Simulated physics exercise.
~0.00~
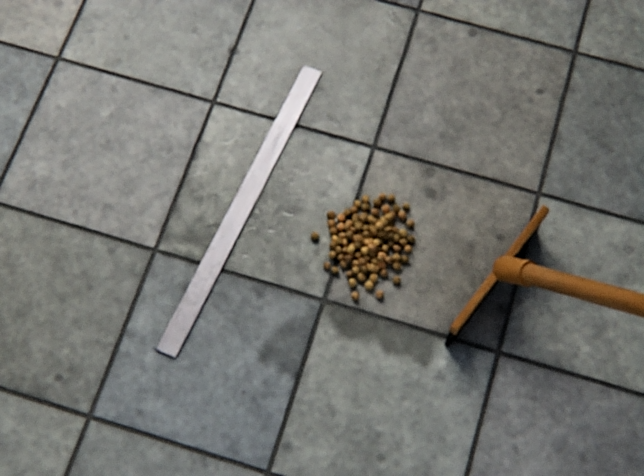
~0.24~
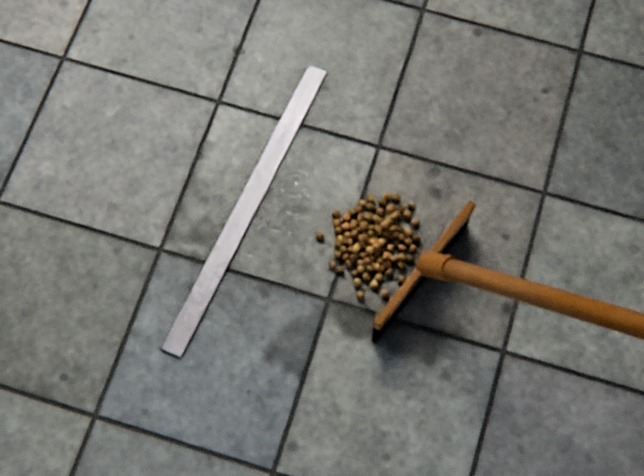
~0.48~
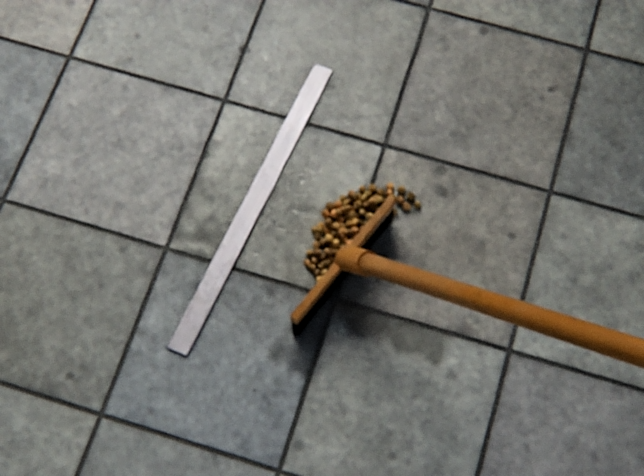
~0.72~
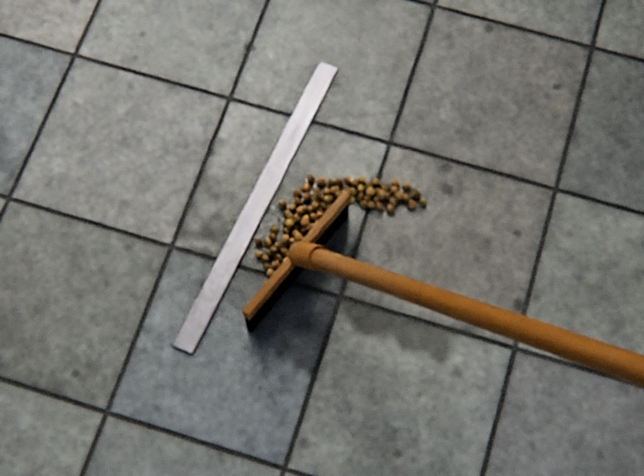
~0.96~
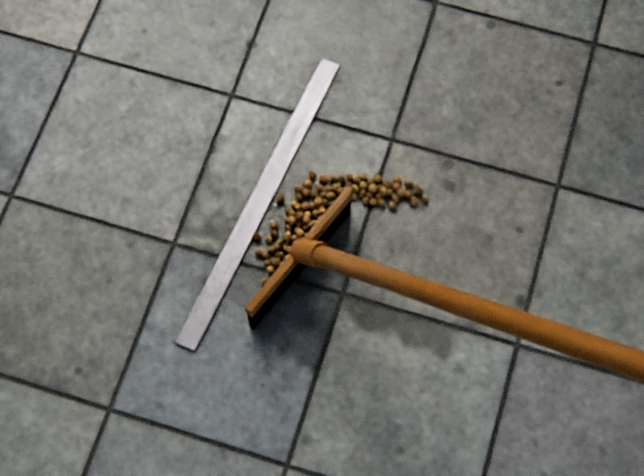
A grey tiled floor with dark grout lines is seen from above at an angle. A flat, pale strip lies slantwise left of centre, a loose pile of small brown dried chickpeas sits to its right, and an orange-brown squeegee with a long handle waits at the right. The squeegee slides left across the tiles and meets the pile. It pushes the chickpeas toward the strip, while some slip past the blade's upper end and trail off to the right. The blade stops short of the strip, leaving the chickpeas bunched between them and spread rightward, with none seen on or beyond it.
